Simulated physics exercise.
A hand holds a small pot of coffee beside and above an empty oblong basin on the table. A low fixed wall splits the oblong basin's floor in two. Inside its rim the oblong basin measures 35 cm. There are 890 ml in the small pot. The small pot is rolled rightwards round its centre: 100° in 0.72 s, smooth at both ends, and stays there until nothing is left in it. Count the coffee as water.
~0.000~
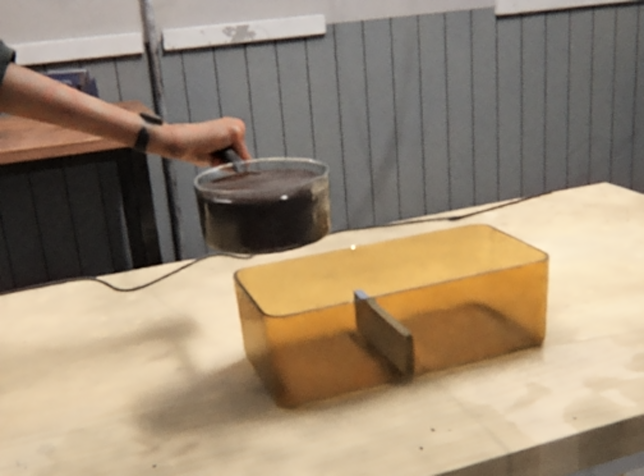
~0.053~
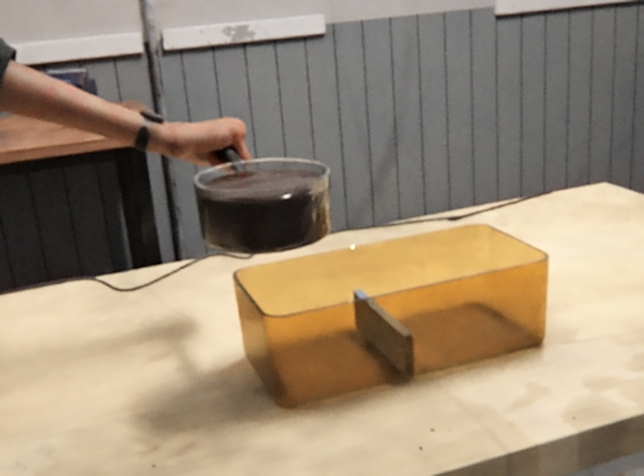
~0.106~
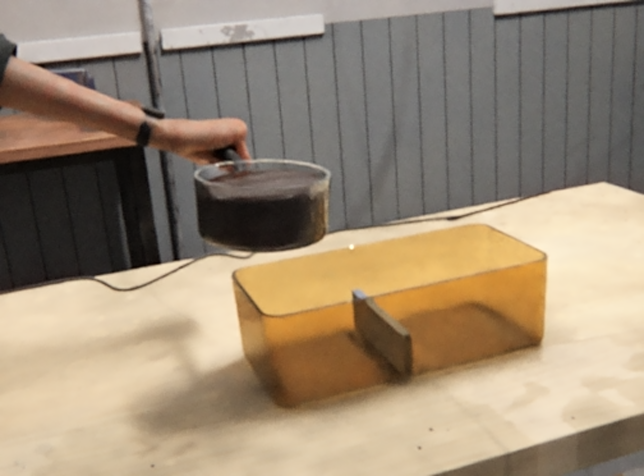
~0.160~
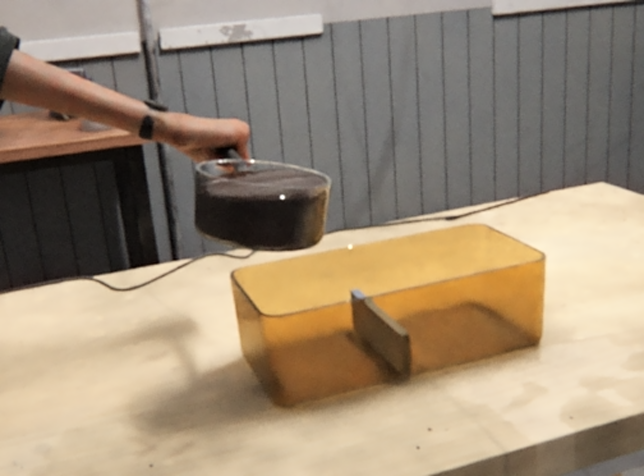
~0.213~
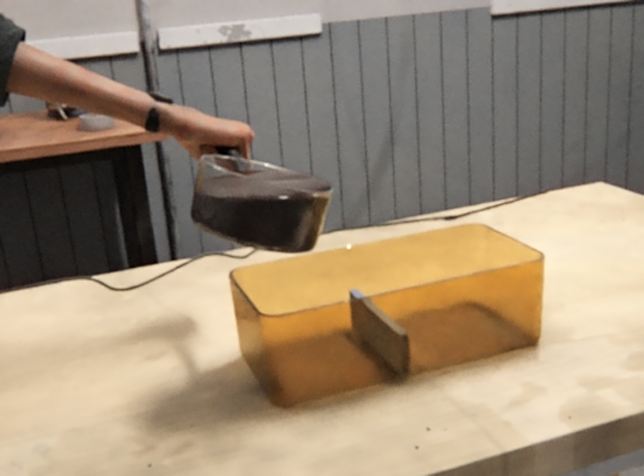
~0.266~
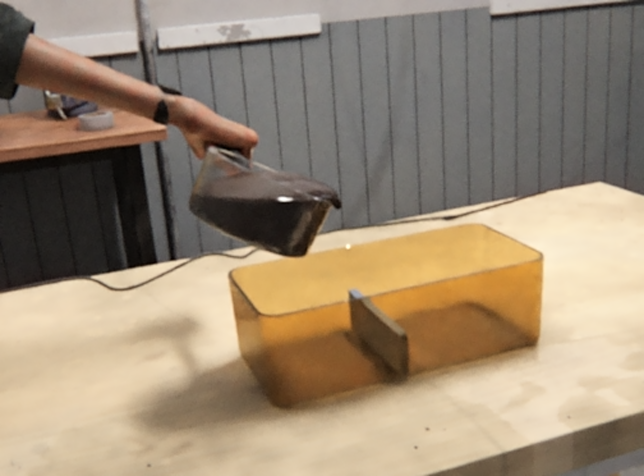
The clip shows a hand holding a small glass pot of dark liquid above an empty amber oblong basin on a table; the pot stays nearly level at first, then tilts steadily to the right, the liquid reaching its rim.
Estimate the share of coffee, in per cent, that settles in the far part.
Roughly 36 per cent is past the wall.
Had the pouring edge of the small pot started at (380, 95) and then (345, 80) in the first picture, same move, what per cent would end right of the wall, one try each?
In turn about 95 and 85 per cent.
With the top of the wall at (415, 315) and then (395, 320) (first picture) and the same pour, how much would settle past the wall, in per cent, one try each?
First 10, then 20 per cent.
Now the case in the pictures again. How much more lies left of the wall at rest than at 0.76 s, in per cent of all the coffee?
Near 8 in a hundred.
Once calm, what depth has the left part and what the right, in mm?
Left about 24 mm, right about 12 mm.
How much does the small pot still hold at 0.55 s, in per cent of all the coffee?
Some 28 per cent.
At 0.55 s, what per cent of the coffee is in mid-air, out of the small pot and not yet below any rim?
Some 28 per cent.
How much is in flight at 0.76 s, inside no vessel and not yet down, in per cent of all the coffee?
Near 4 in a hundred.
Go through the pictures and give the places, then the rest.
In the first picture, tilt 0°; pouring edge (324, 166); surface from (198, 194) to (321, 173); the oblong basin's rim runs from (248, 295) to (517, 240); the wall's top is at (381, 312).
In the second picture, tilt 1°; pouring edge (325, 167); surface from (198, 193) to (322, 174).
In the third picture, tilt 5°; pouring edge (325, 171); surface from (198, 191) to (322, 175).
In the fourth picture, tilt 12°; pouring edge (326, 178); surface from (199, 190) to (322, 176).
In the fifth picture, tilt 20°; pouring edge (327, 188); surface from (197, 192) to (322, 181); 1 per cent is over the edge.
In the sixth picture, tilt 30°; pouring edge (327, 199); surface from (196, 192) to (323, 192); 6 per cent is over the edge.
By 0.55 s the tilt is 87° and 28 per cent is still to pour, 19 is left of the wall and 25 right of it.
By 0.76 s the tilt is 100° and 7 per cent is still to pour, 54 is left of the wall and 35 right of it.
By 0.98 s the tilt is 100° and 1 per cent is still to pour, 61 is left of the wall and 36 right of it.
By 1.22 s the tilt is 100° and 0 per cent is still to pour, 62 is left of the wall and 36 right of it.
At rest 62 per cent lies left of the wall, 36 right of it and 1 outside.
